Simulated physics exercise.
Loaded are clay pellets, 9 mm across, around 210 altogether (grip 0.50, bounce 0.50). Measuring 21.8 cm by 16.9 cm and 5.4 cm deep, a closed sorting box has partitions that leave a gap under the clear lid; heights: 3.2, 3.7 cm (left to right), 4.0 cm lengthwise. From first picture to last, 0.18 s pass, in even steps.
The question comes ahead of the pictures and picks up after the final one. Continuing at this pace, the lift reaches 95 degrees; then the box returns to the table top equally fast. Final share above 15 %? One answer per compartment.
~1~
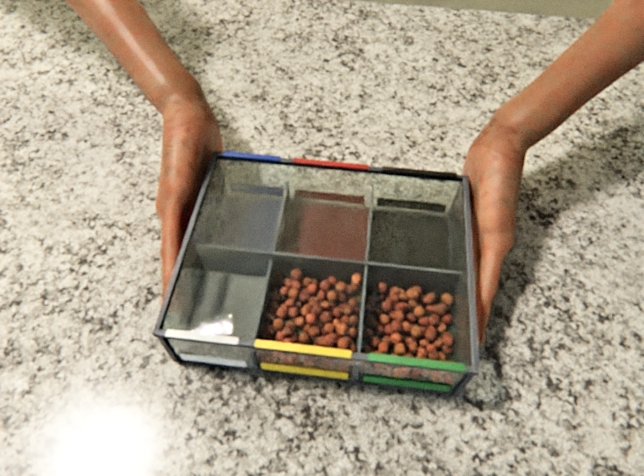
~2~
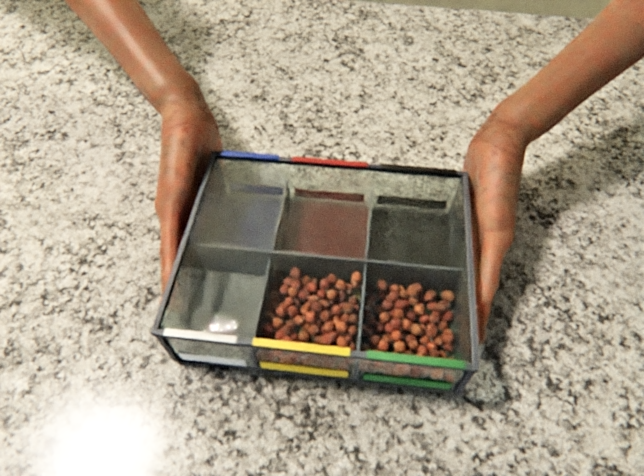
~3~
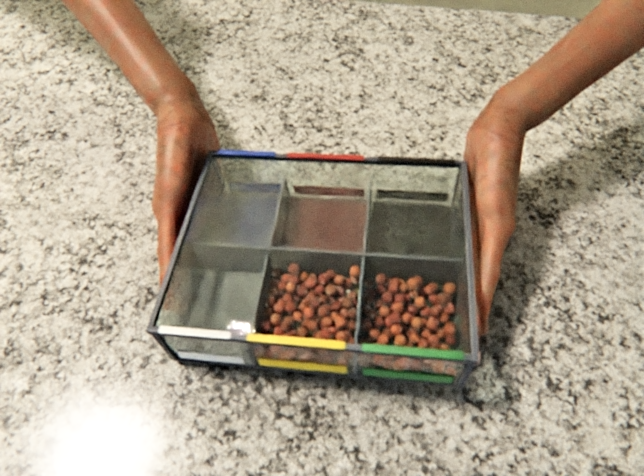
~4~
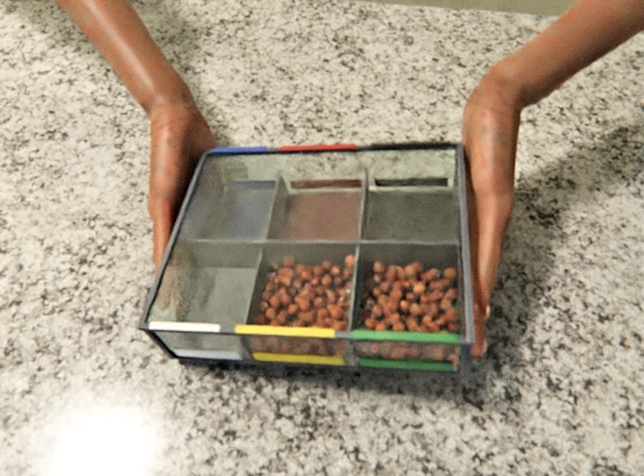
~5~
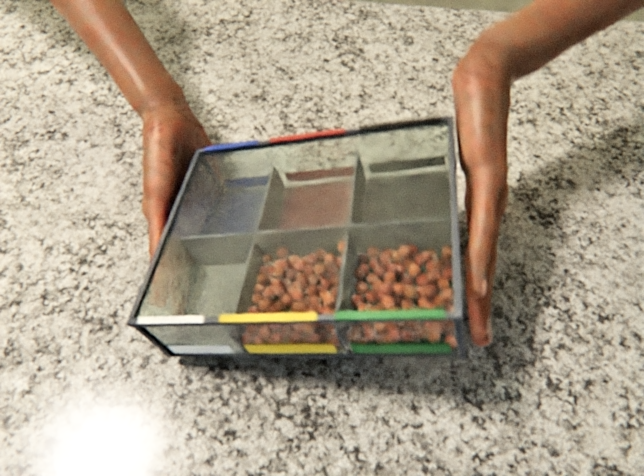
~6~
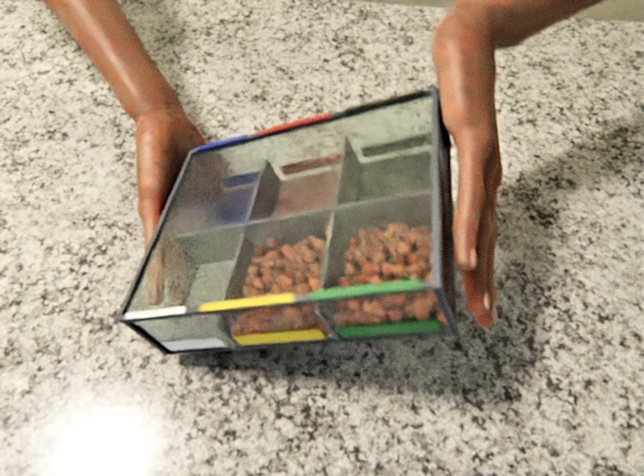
Red: Below or equal, blue: Below or equal, green: Above, yellow: Above, white: Above, black: Below or equal.
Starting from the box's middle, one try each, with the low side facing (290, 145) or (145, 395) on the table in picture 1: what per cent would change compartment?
The share comes to roughly 40 in a hundred, then roughly 35 in a hundred.
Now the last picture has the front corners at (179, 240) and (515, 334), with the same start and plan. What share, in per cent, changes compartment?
It would be near 15 per cent.
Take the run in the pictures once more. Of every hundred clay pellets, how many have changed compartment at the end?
About 55 %.
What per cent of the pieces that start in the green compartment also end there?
I'd estimate about 60 %.
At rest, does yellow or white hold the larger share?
Result: White has more.
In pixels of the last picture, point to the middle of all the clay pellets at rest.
In the last view, approximately (274, 303).
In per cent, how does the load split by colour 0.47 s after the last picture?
Red = 0, blue = 0, green = 40, yellow = 45, white = 15, black = 0 (per cent).
Then, 0.47 s after the last picture, tilt 94 degrees; green 40 %, yellow 45 %, white 15 %.
Then, 0.78 s after the last picture, tilt 38 degrees; blue 10 %, green 30 %, yellow 25 %, white 40 %.
Then, 1.18 s after the last picture, tilt 0 degrees; blue 10 %, green 30 %, yellow 25 %, white 40 %.
In the end, red 0 %, blue 10 %, green 30 %, yellow 25 %, white 40 %, black 0 %.
